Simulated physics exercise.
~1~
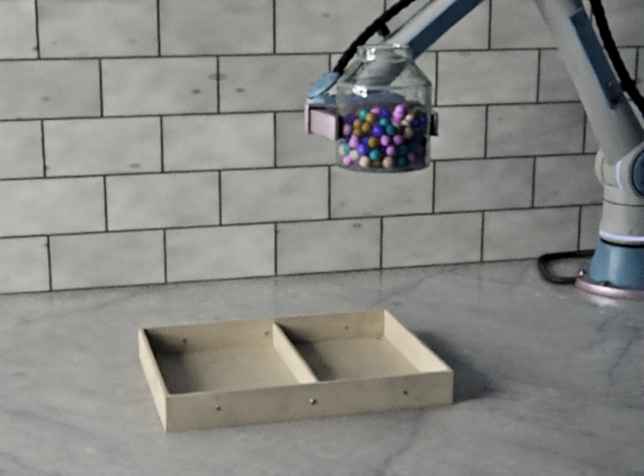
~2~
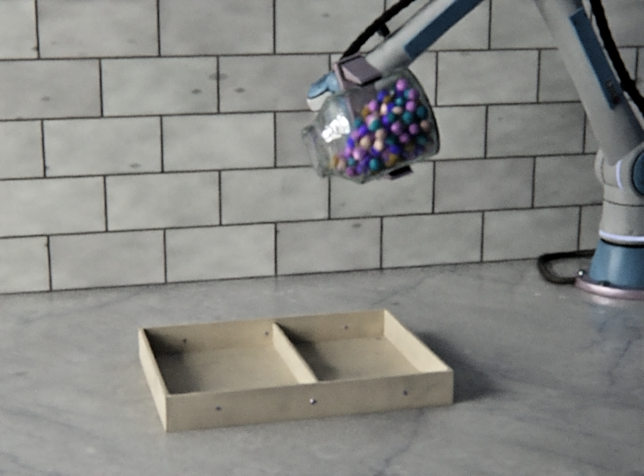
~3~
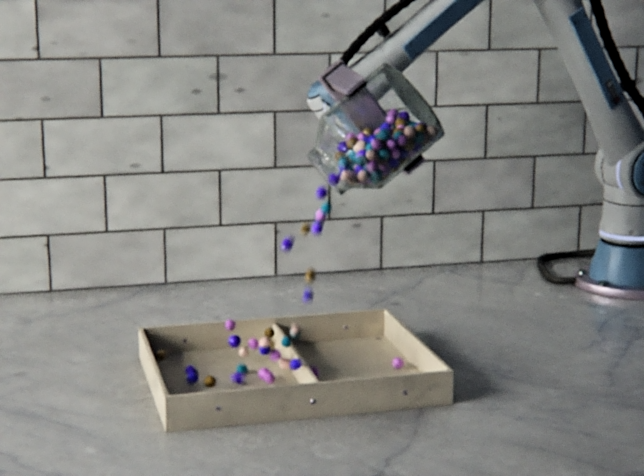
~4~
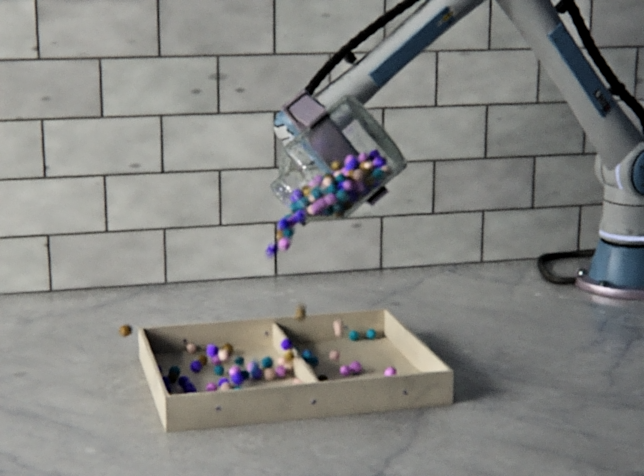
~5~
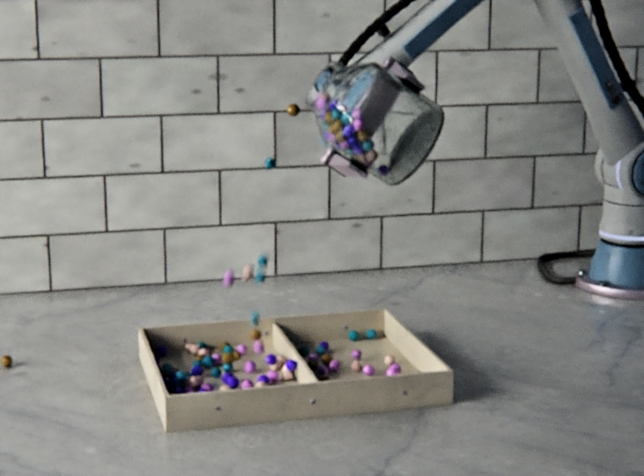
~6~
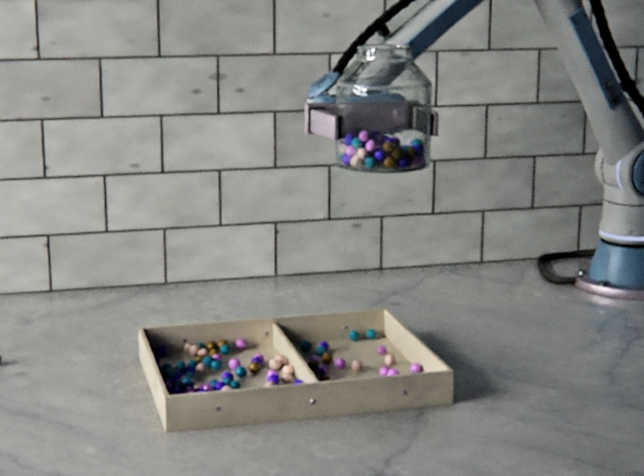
A robot arm tipping a clear jar, spilling colourful beads into a divided wooden tray, then righting it with some still inside.
